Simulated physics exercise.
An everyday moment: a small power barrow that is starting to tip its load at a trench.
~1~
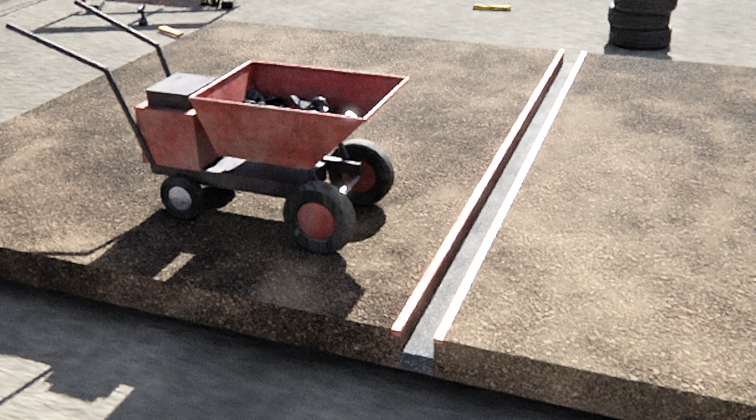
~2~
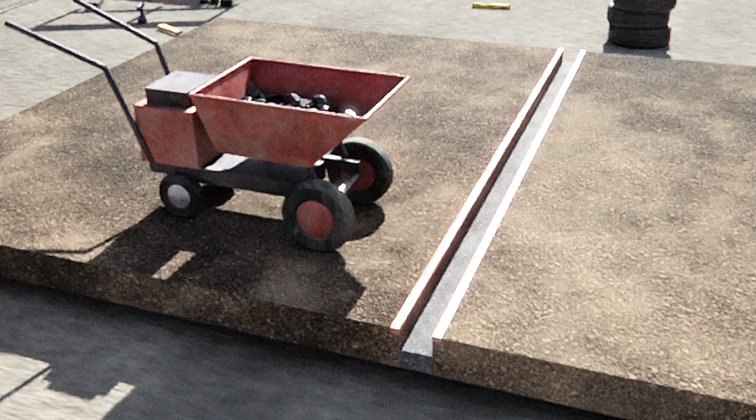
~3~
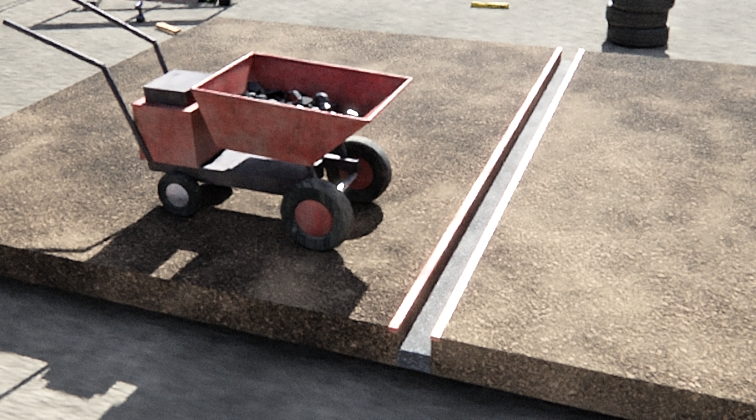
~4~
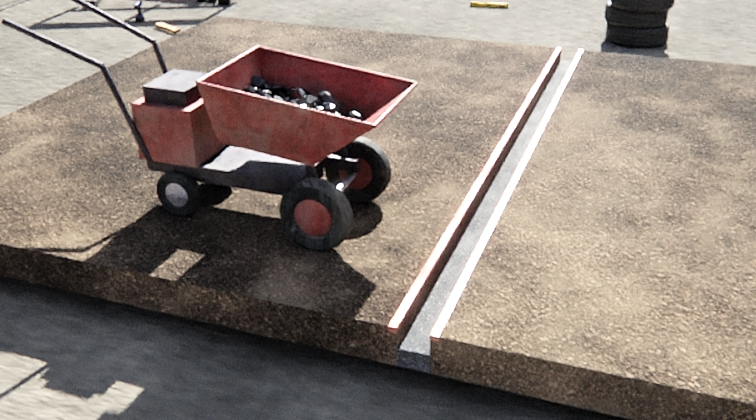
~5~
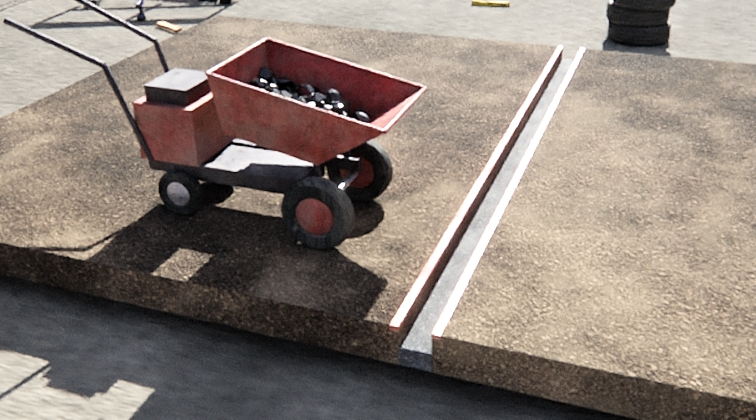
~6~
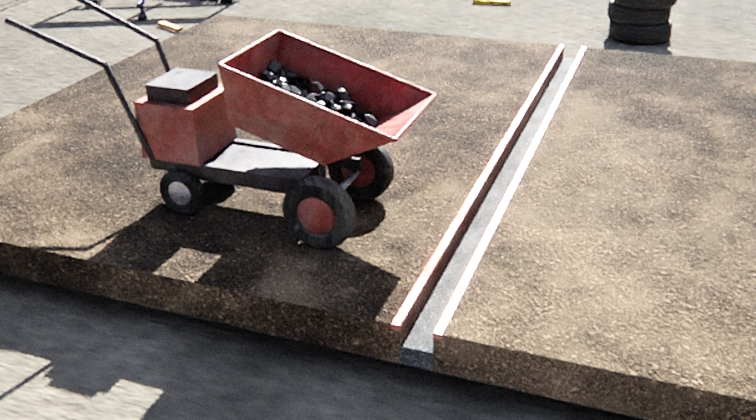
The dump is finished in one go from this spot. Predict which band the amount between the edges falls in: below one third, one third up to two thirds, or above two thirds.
It falls from one third up to two thirds.
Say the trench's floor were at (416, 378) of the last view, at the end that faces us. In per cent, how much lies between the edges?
I'd guess about 70 %.
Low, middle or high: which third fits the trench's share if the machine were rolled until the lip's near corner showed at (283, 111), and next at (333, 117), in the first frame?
Below one third; between a third and two thirds.
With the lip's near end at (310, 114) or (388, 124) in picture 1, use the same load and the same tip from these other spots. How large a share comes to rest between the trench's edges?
Result: 30 in a hundred, then 0 in a hundred.
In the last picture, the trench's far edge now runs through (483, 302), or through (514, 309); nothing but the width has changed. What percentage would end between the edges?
You'd get 80 in a hundred the first time and 90 in a hundred the second.
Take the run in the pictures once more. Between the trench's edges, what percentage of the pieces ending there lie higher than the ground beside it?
Roughly 30 percent of them.
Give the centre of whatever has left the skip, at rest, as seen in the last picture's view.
I'd put the middle somewhere around (473, 241).
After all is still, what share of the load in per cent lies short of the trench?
That share is about 0 percent.
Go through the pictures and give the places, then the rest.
In the first frame, lip of the skip (364, 121), level; top of the load (289, 112), lumps of coal; first edge of the trench (417, 295); far edge (457, 302), the trench under half as wide as the skip, and about half as deep as wide.
In the second frame, lip of the skip (365, 120), level; top of the load (289, 110).
In the third frame, lip of the skip (368, 122), tipped barely; top of the load (290, 107).
In the fourth frame, lip of the skip (374, 126), tipped a little; top of the load (286, 104).
In the fifth frame, lip of the skip (384, 132), tipped a little; top of the load (273, 94).
In the sixth frame, lip of the skip (395, 140), tipped clearly; top of the load (282, 89); first edge of the trench (416, 290); far edge (456, 297).
Just after the last frame, skip tipped steeply; every one in the skip.
A moment on, skip tipped steeply; the larger part in the skip; about a tenth in or heaped over the trench; just a few beyond it.
Further on, skip tipped right over; roughly a quarter in the skip; roughly half in or heaped over the trench; roughly a third beyond it.
When it is over, skip tipped right over; roughly a quarter in the skip; roughly half in or heaped over the trench; roughly a third beyond it.
